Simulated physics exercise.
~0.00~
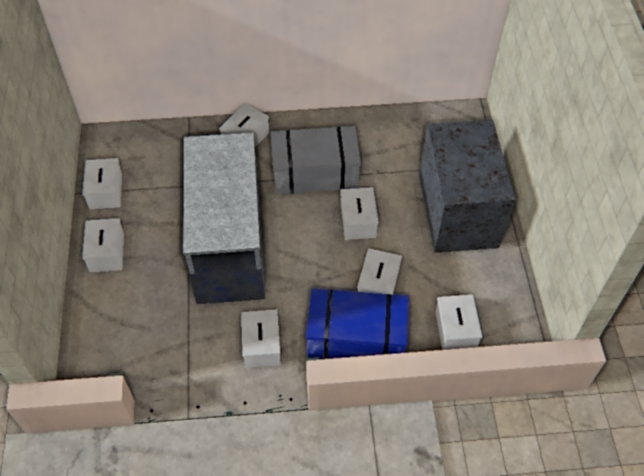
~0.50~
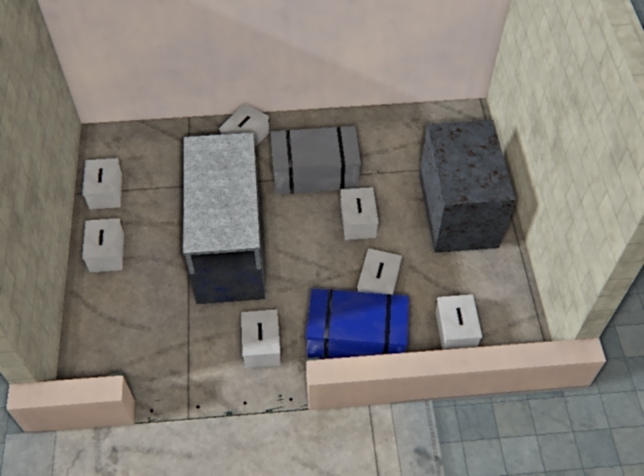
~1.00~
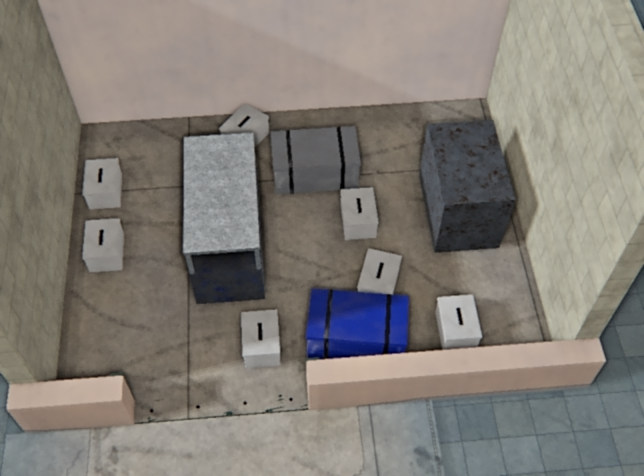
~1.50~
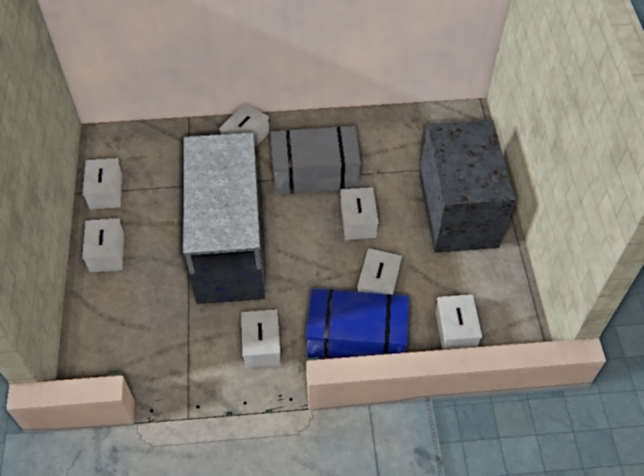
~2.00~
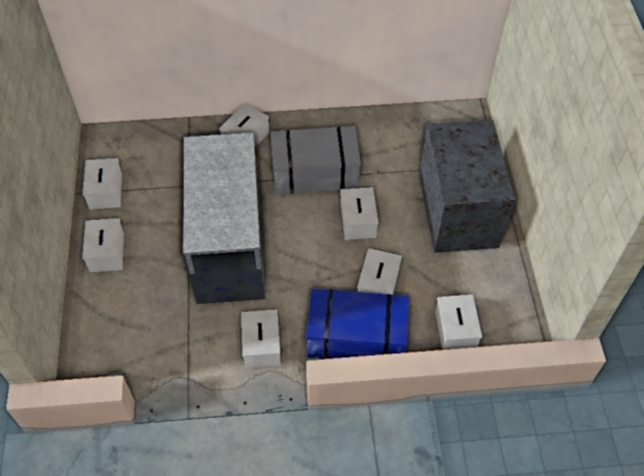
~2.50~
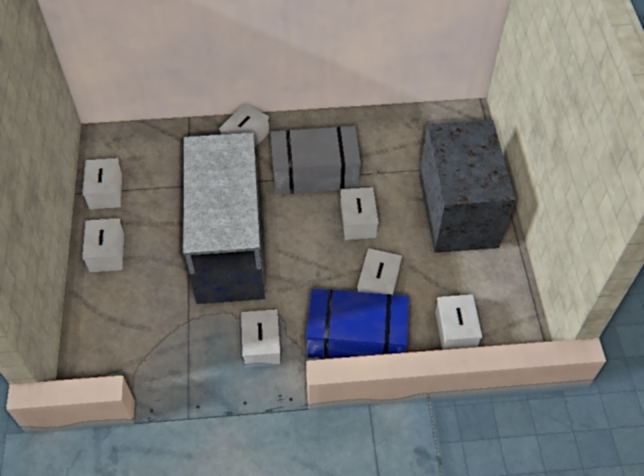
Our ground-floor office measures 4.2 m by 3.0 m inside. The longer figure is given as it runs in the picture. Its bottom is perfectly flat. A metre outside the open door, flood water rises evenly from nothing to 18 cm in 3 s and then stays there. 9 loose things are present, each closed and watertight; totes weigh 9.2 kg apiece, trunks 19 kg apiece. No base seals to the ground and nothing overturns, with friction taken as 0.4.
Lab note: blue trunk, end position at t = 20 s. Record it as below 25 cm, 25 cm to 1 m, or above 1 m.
It will scoot partway, short of a metre.
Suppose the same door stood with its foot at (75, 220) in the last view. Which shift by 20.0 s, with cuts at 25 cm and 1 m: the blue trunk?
As for the blue trunk, it inches along a bit.
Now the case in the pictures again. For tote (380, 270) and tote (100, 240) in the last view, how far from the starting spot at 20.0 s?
120 cm and 150 cm respectively.
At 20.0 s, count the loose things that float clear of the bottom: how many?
At that moment it comes to 9.
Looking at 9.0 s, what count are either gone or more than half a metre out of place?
The answer is 6.
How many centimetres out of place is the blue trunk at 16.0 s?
60 cm or so by then.
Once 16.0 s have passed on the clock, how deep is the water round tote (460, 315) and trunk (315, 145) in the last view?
I'd estimate 15 cm for the first and 17 cm for the second.
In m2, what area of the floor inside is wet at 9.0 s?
Close to 11.0 m2, I'd say.
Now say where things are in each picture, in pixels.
In the first frame, the blue trunk at (358, 316), on the bottom; 0.0 m2 under water; 0 of 9 have shifted.
In the second frame, the blue trunk at (358, 316), on the bottom; 0.0 m2 under water; 0 of 9 have shifted.
In the third frame, the blue trunk at (358, 316) rests on the ground; water covers 0.0 m2; 0 of 9 have shifted.
In the fourth frame, the blue trunk at (358, 316) rests on the ground; water covers 0.0 m2; 0 of 9 have shifted.
In the fifth frame, the blue trunk at (358, 316) rests on the ground; 0.1 m2 under water; 0 of 9 have shifted.
In the sixth frame, the blue trunk at (358, 316), on the bottom; water covers 0.6 m2; 0 of 9 have shifted.
After 4.0 s the blue trunk is near (365, 315), 0.1 m from its start, aground; 0 afloat.
After 9.0 s the blue trunk is near (398, 320), 0.3 m from its start, afloat; 7 afloat.
After 16.0 s the blue trunk is near (353, 251), 0.6 m from its start, afloat; 9 afloat.
After 20.0 s the blue trunk is near (412, 262), 0.6 m from its start, afloat; 9 afloat.
